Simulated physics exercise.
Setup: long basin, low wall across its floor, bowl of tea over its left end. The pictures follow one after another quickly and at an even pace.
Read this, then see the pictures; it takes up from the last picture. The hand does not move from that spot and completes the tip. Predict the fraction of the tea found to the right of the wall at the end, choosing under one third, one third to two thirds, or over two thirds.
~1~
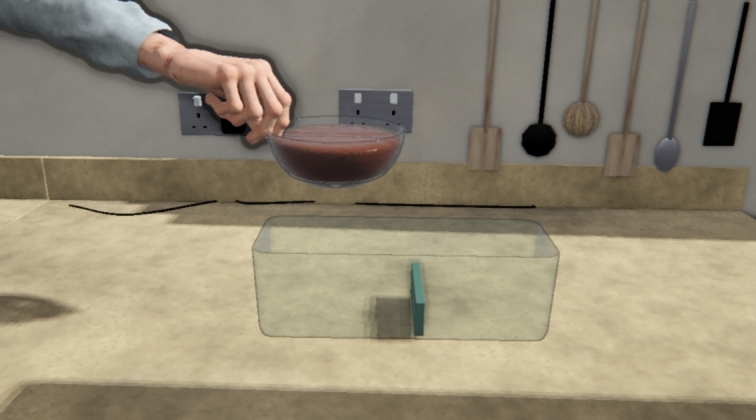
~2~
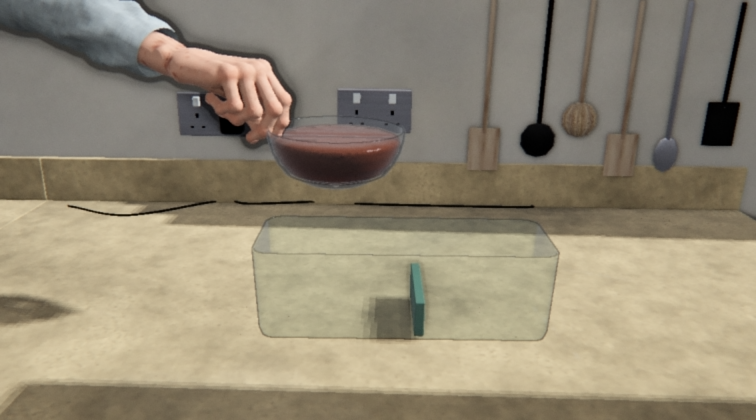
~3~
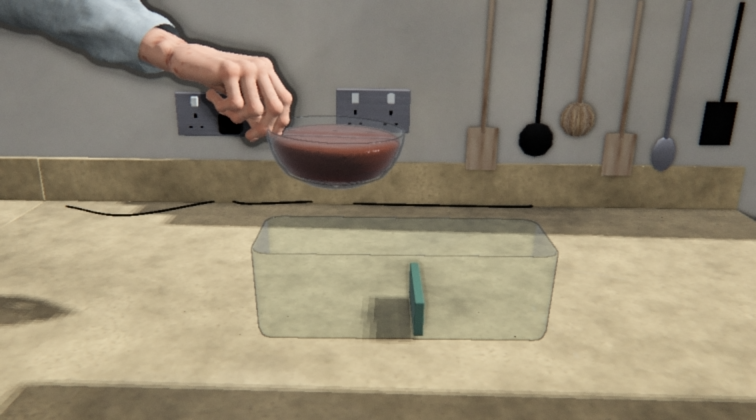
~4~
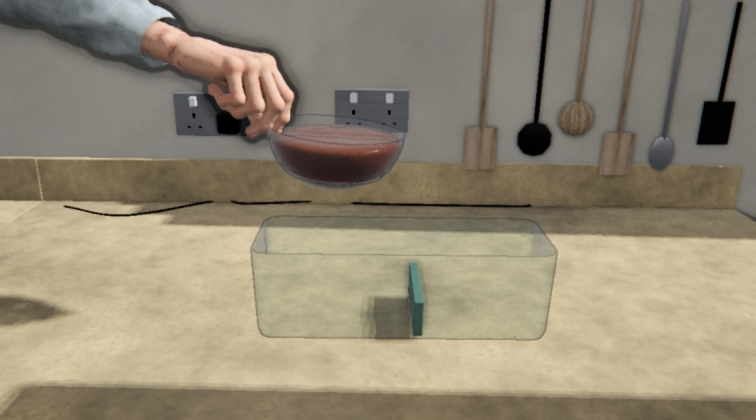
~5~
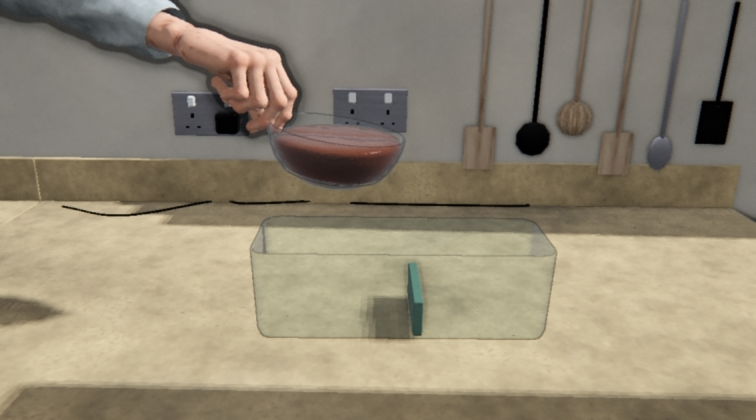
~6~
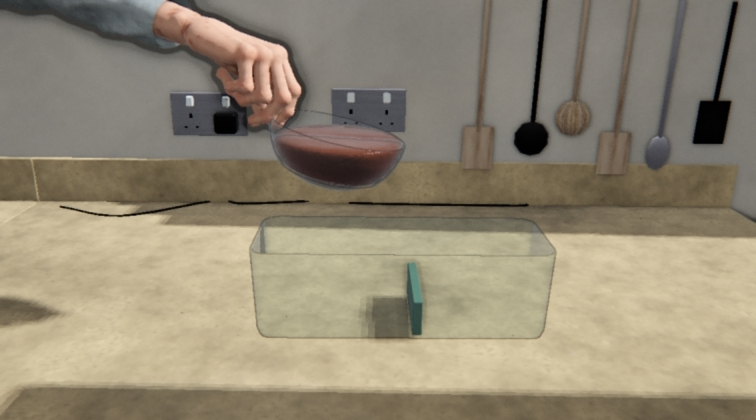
Prediction: Over two thirds.
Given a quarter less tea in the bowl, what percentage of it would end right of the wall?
Roughly 70 in a hundred.
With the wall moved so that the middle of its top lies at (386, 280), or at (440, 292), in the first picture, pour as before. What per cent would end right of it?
Roughly 90 per cent, and 55 per cent.
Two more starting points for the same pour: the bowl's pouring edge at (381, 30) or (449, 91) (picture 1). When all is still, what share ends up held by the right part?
The first gives 70 %, the second 90 %.
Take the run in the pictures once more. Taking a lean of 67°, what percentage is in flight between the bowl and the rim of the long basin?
30 per cent.
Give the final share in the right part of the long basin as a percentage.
75 % or thereabouts.
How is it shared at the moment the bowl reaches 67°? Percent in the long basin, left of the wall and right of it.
Left part close to 0 in a hundred, right part close to 35.
A moment on, the tilt is 67° and 31 per cent is still to pour, 2 is left of the wall and 35 right of it.
Next, the tilt is 99° and 1 per cent is still to pour, 20 is left of the wall and 76 right of it.
Then the tilt is 104° and 0 per cent is still to pour, 22 is left of the wall and 76 right of it.
Later the tilt is 104° and 0 per cent is still to pour, 22 is left of the wall and 76 right of it.
At rest 22 per cent lies left of the wall, 76 right of it and 2 outside.
